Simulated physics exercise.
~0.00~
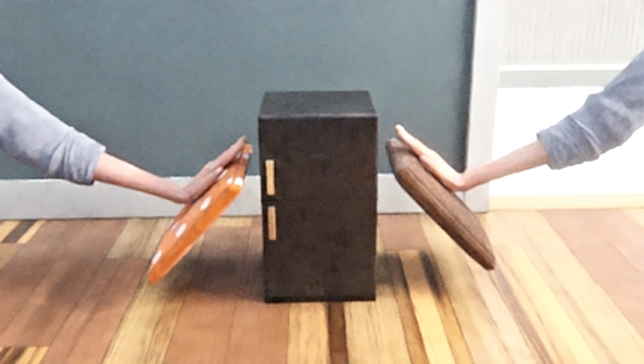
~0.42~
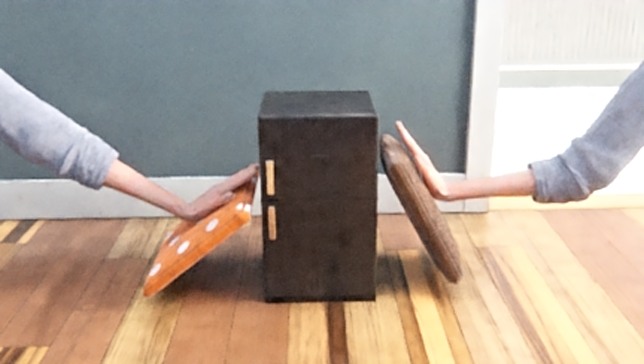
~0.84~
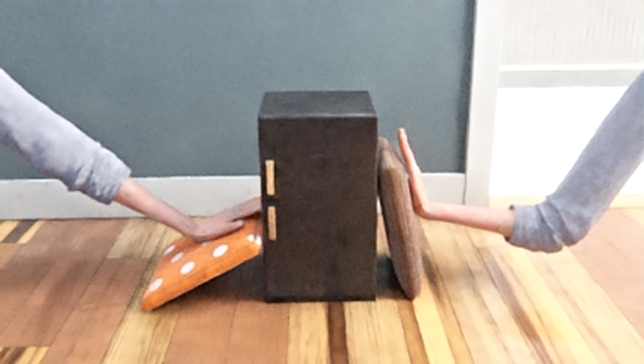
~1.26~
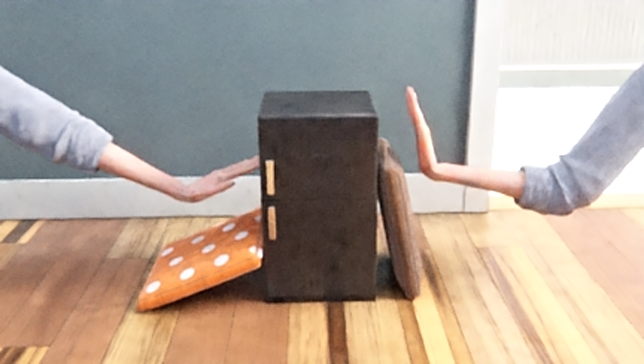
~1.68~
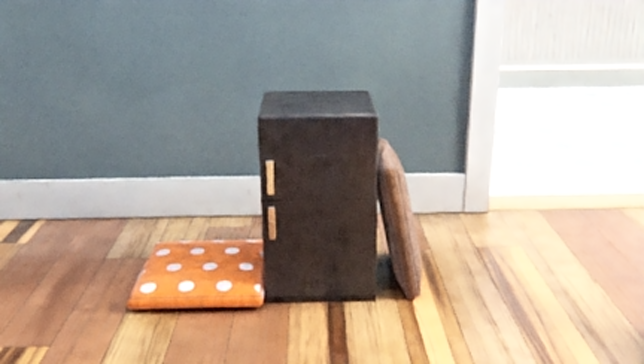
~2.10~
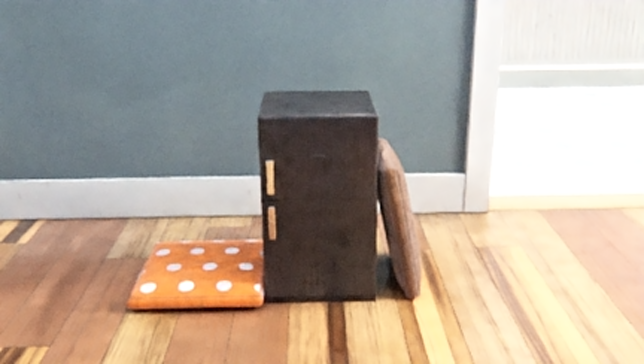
Orange seat pad and brown bag being leaned by hands against a black machine, the pad sliding flat, the bag staying propped.
